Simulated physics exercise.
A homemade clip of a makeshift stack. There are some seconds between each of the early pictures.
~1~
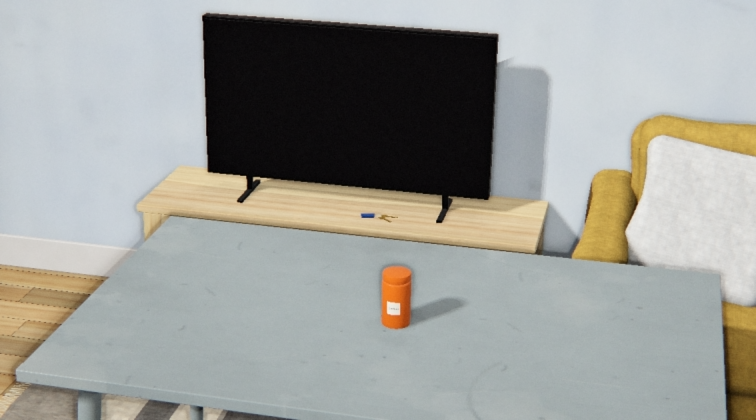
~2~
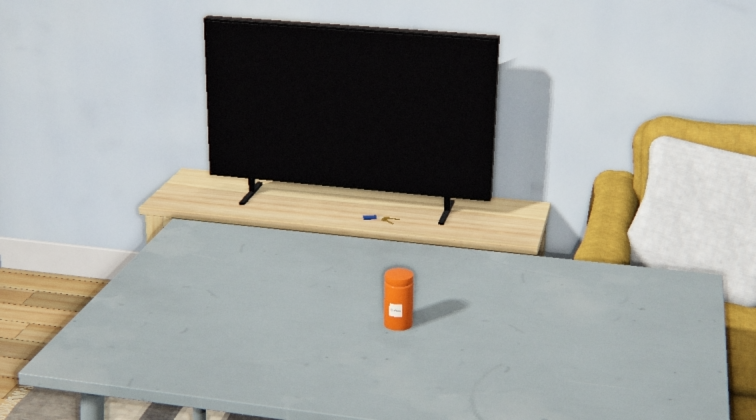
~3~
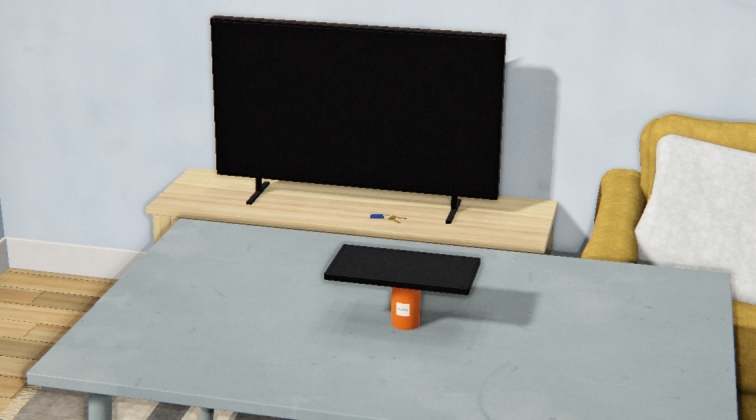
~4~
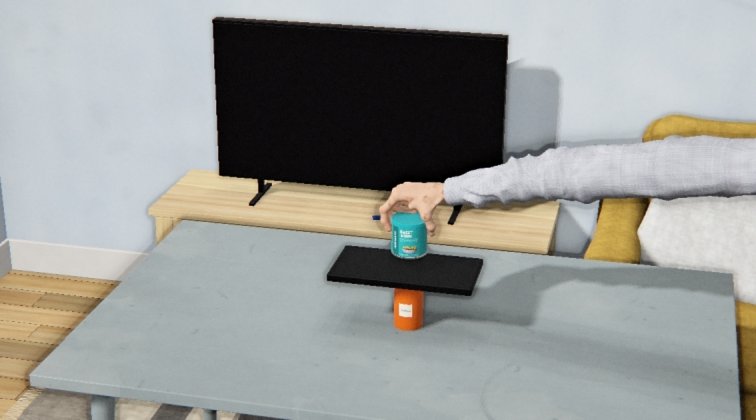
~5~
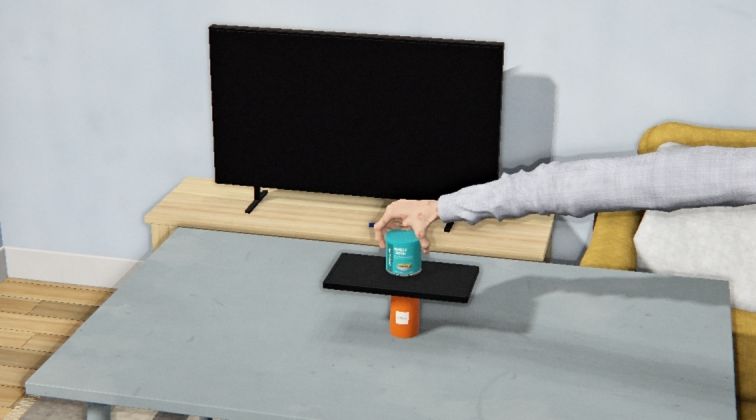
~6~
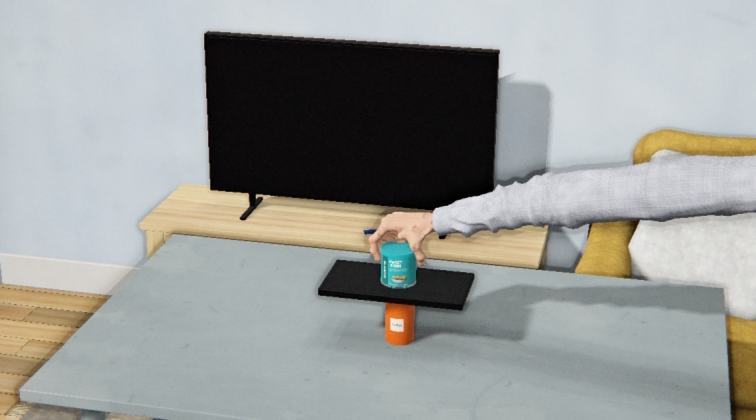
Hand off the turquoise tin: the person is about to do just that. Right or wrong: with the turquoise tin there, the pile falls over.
Wrong, the pile stays up.
Then, 0.20 s later than the last frame, all is still.
Then, 0.40 s later than the last frame, turquoise tin resting near (399, 265).
When it is over, all 3 as before. End places, in pixels of the last picture, turquoise tin near (399, 265). The stack stays up.
